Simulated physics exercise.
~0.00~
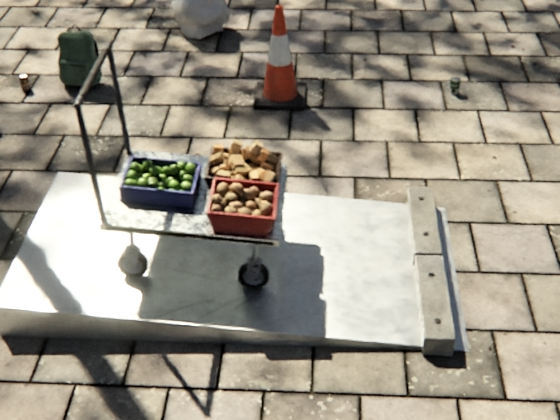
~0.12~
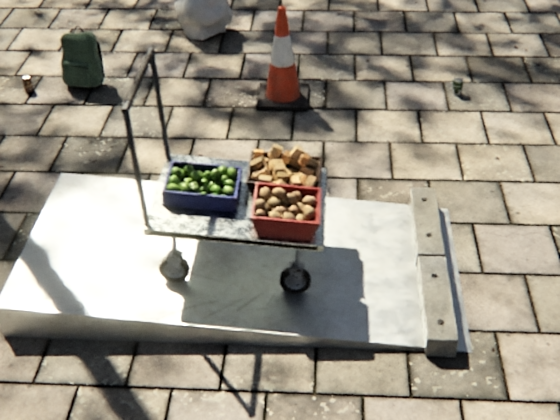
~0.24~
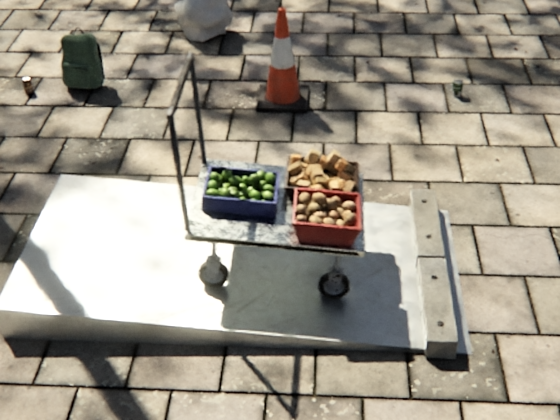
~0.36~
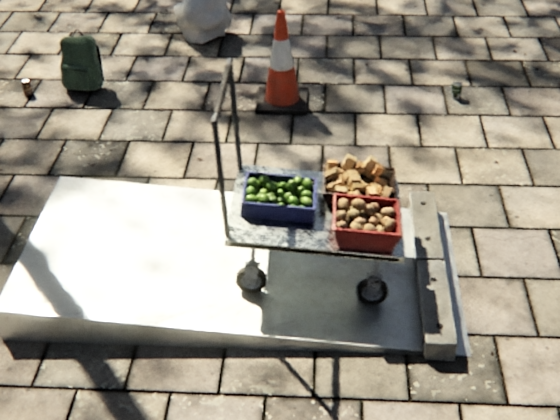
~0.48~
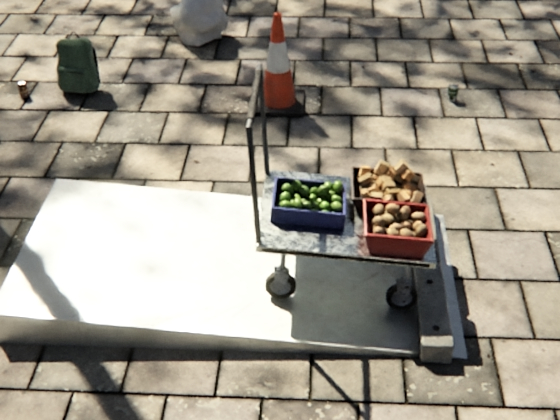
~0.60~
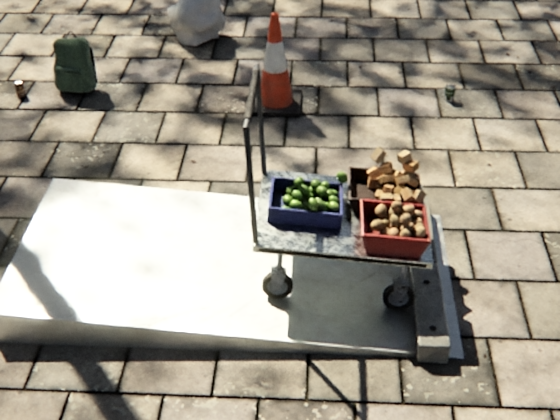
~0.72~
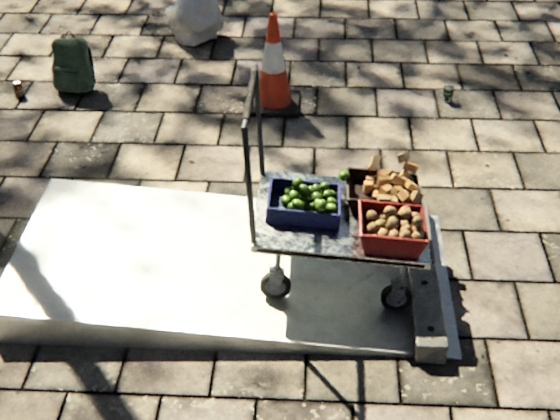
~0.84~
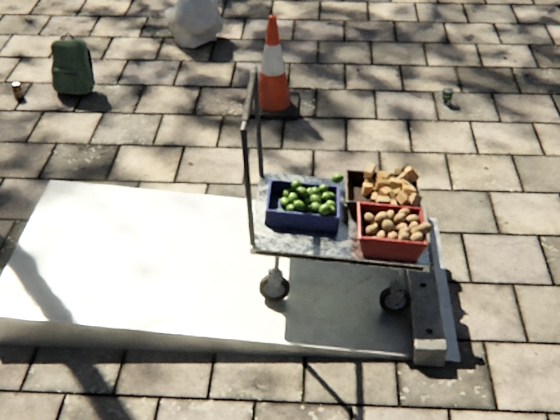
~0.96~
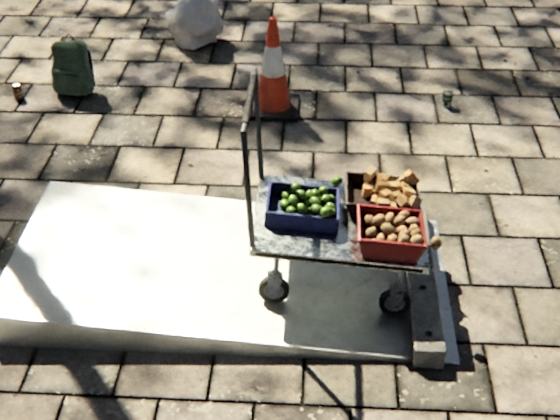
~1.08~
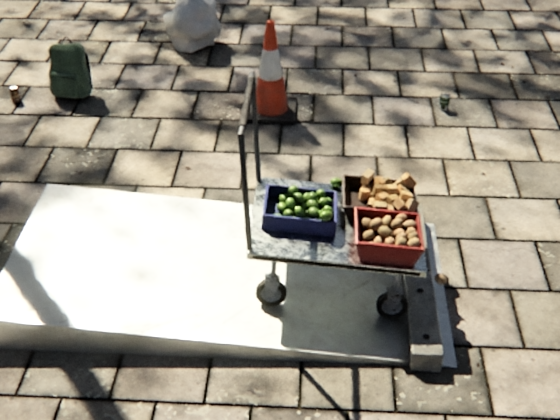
A trolley carrying trays of limes, potatoes and wooden chunks rolled rightward down a low pale ramp and stopped abruptly at the raised edge, jolting its load forward, but nearly everything settled back in the trays as it stood still.
